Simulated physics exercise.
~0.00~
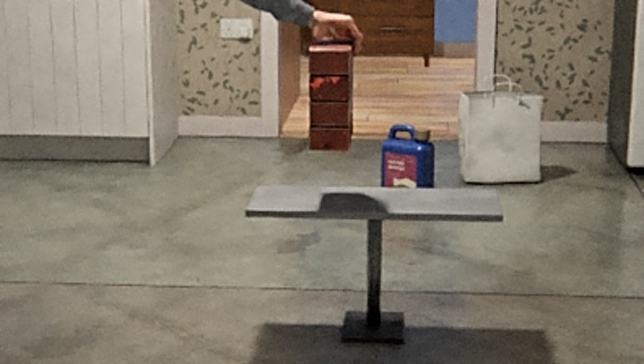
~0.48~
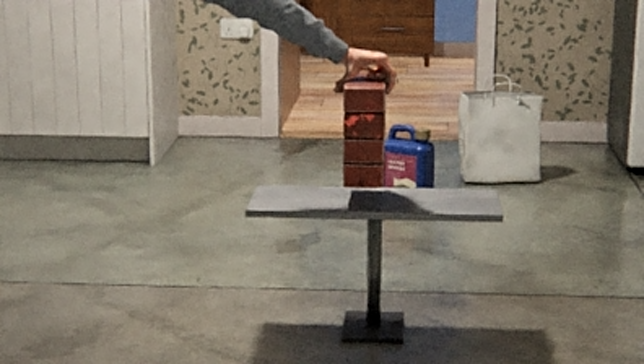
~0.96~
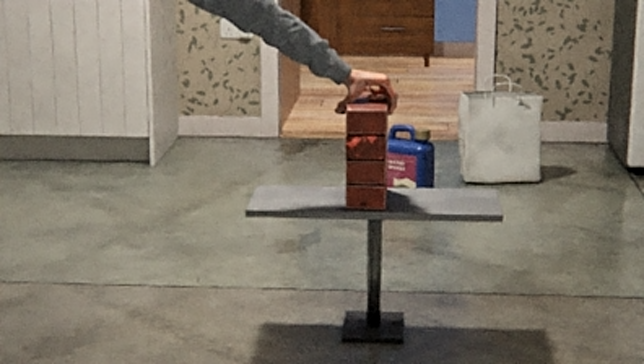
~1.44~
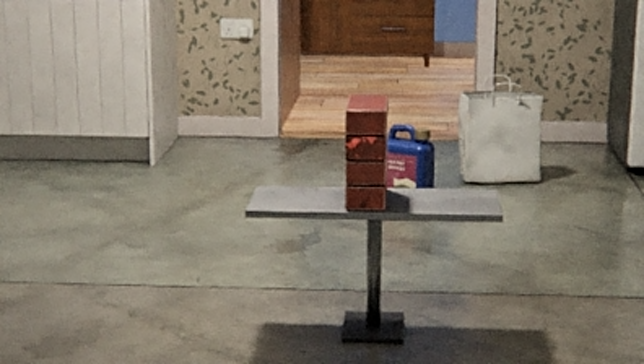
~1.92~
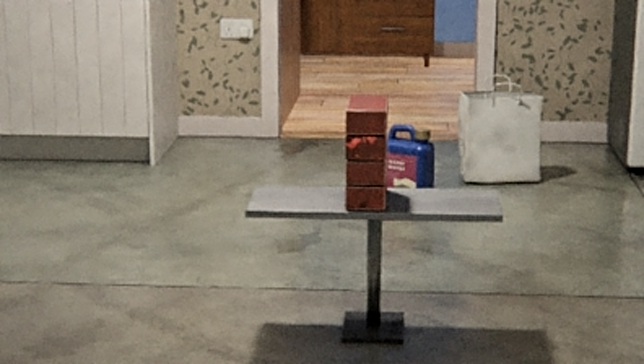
A stack of red bricks being lowered by a hand onto a narrow grey stand, then released and left standing steady.
